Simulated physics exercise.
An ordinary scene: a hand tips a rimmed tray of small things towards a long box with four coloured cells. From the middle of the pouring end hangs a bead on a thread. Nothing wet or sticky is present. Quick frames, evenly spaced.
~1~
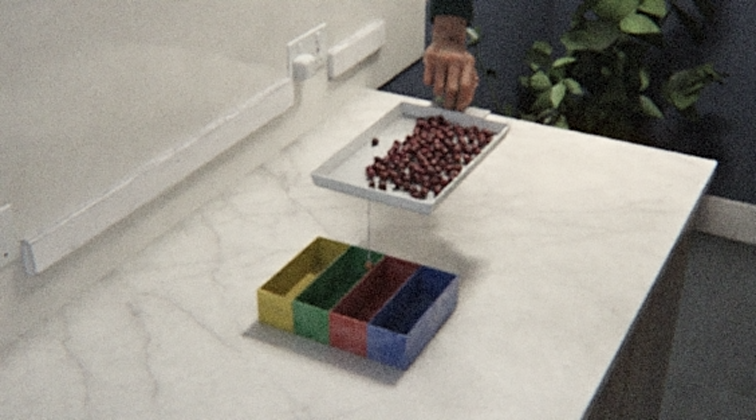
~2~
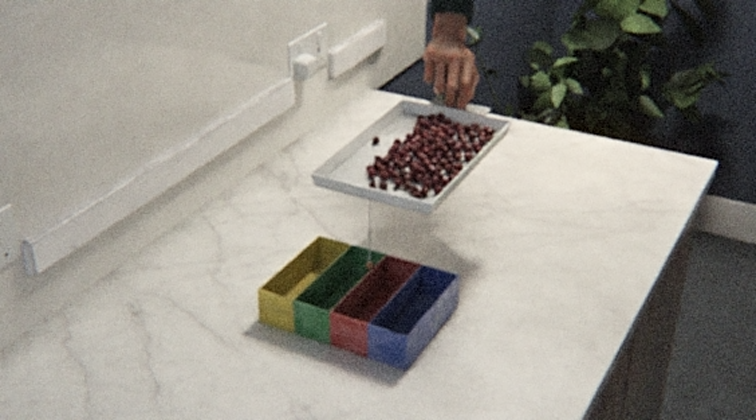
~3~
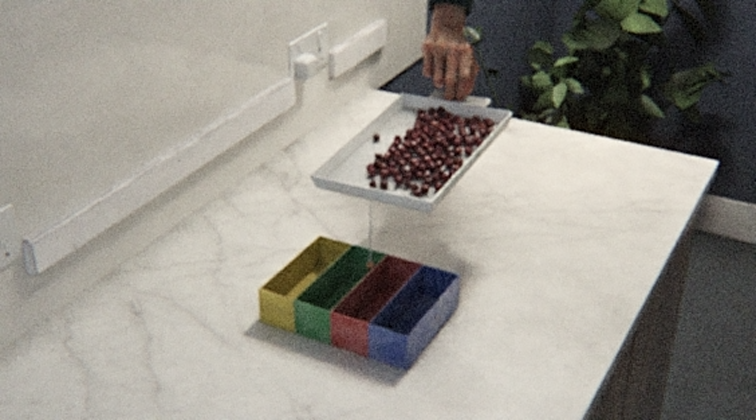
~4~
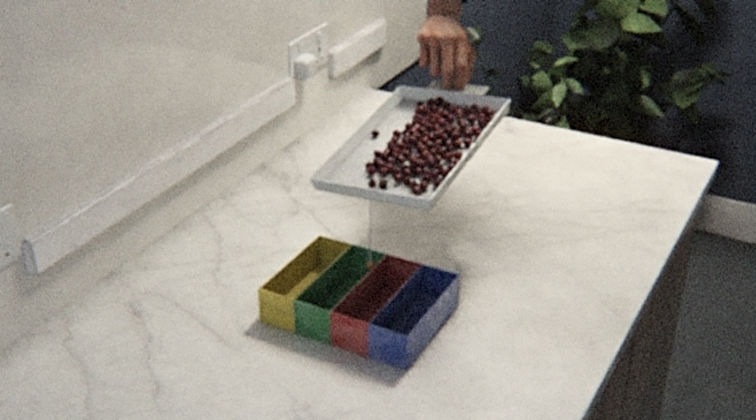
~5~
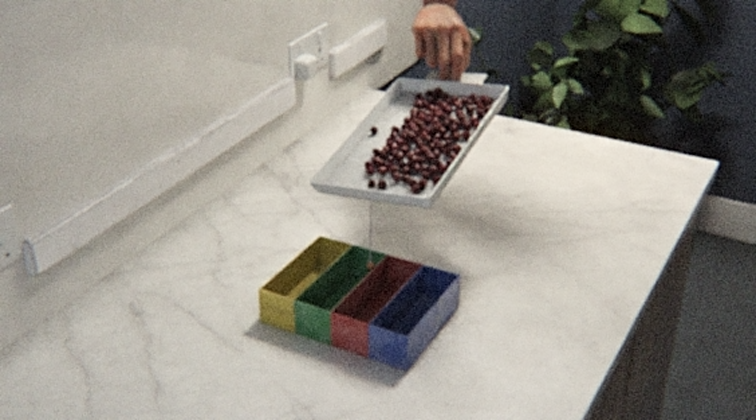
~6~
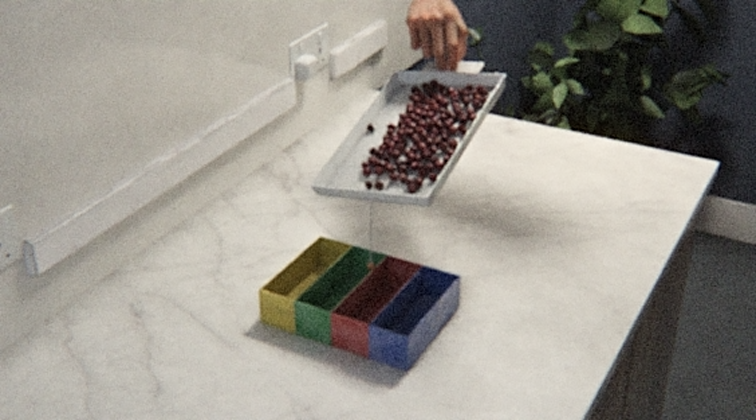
The clip shows a hand gradually raising the far end of a white rimmed tray of dark red cherries above a marble counter, near a box with yellow, green, red and blue cells, as the cherries shift slightly.
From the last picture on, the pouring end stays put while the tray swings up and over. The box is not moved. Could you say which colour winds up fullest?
The yellow cell winds up fullest.
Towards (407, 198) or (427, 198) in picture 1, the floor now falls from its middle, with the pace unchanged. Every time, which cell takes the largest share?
Well, with the first heading it's the blue cell, and with the second it's the blue one.
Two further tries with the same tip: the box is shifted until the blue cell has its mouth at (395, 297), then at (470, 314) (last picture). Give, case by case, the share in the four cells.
Close to 100 %, followed by close to 10 %.
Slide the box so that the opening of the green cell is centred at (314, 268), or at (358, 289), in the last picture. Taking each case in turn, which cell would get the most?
So it would be the green cell first and the yellow cell after that.
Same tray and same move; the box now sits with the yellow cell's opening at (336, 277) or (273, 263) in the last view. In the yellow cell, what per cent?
In turn 30 and 10 in a hundred.
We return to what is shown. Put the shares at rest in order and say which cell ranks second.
Second place belongs to the green one.
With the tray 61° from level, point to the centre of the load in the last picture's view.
Look close to (349, 161) in the last picture.
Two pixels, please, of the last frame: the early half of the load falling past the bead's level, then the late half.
Around (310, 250), followed by around (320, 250).
Just after the last frame, tray tipped steeply; almost all on the tray; just a few in the yellow cell; about a tenth falling or outside the box.
A moment on, tray tipped right over; roughly a third on the tray; roughly a third in the yellow cell; about a tenth in the green cell; roughly a quarter falling or outside the box.
Further on, tray tipped past a quarter turn; the larger part in the yellow cell; roughly a quarter in the green cell; about a tenth falling or outside the box.
When it is over, tray tipped past a quarter turn; the larger part in the yellow cell; roughly a quarter in the green cell; not one in the blue cell; not one in the red cell; about a tenth outside the box.
